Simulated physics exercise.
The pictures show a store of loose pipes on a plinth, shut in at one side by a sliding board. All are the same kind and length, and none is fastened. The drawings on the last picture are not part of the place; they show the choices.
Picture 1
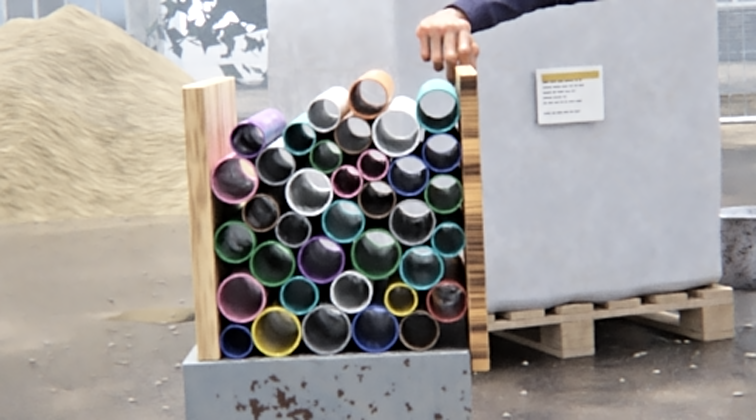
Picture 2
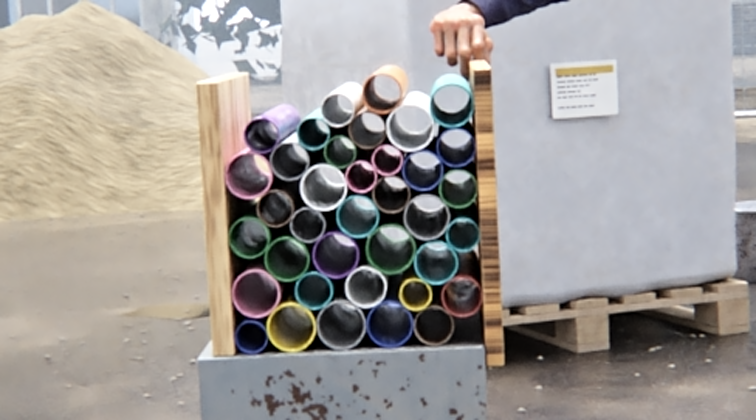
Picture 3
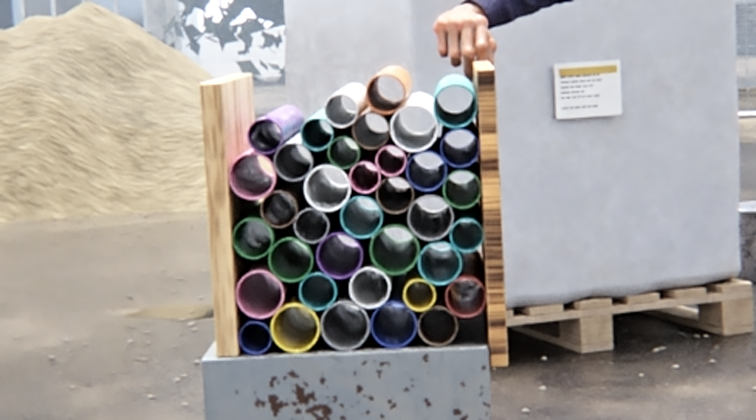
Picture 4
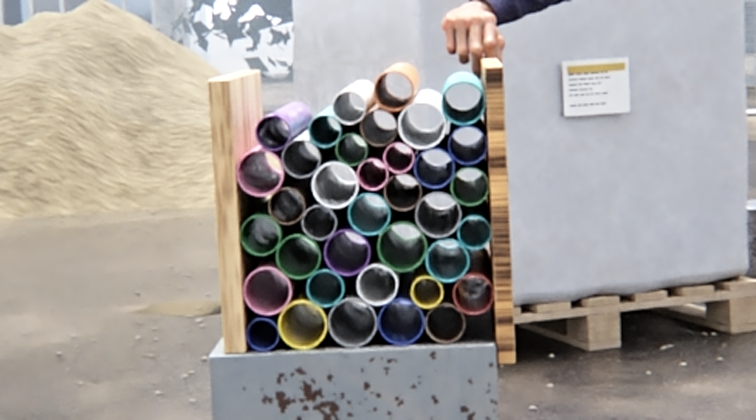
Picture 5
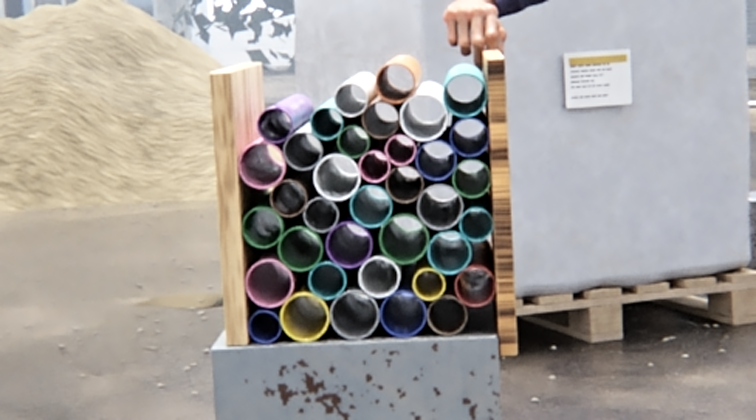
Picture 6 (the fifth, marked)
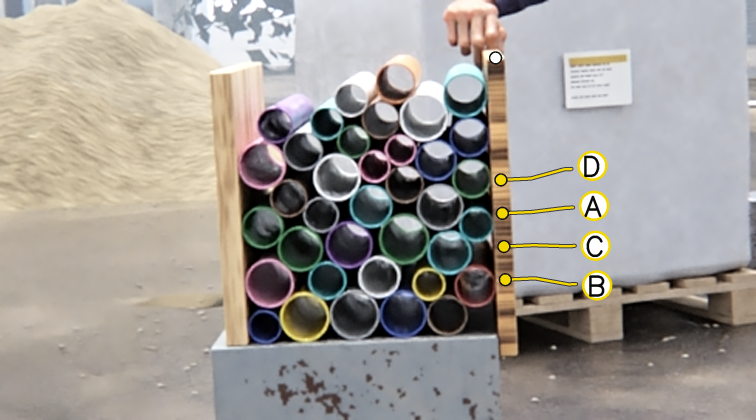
The camera drifts slightly left and then a little downward, so the whole view shifts gently right and then up, while a hand keeps its hold on top of the right-hand wooden board and nothing visibly shifts in the stack. Colourful open-ended pipes lie piled between two upright boards on a rust-spotted grey plinth. Seen from the front in a paved yard, a sand heap stands left and a labelled grey block on pallets right.
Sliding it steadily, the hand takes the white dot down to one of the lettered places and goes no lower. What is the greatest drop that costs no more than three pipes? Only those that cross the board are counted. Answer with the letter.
Stop at D.
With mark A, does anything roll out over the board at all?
Yes, at A.
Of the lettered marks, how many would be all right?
One of the four.
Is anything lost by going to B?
Yes, at B.
On the marked copy, A at (503, 213); B at (506, 279); C at (504, 246); D at (501, 180); the white dot at (496, 58).
With D. Early on, top of the board (489, 116).
Further on, top of the board (491, 180).
At the end, top of the board (491, 180), two out over the board.
As for the rest, A more than three out over the board; B more than three out over the board; C more than three out over the board.
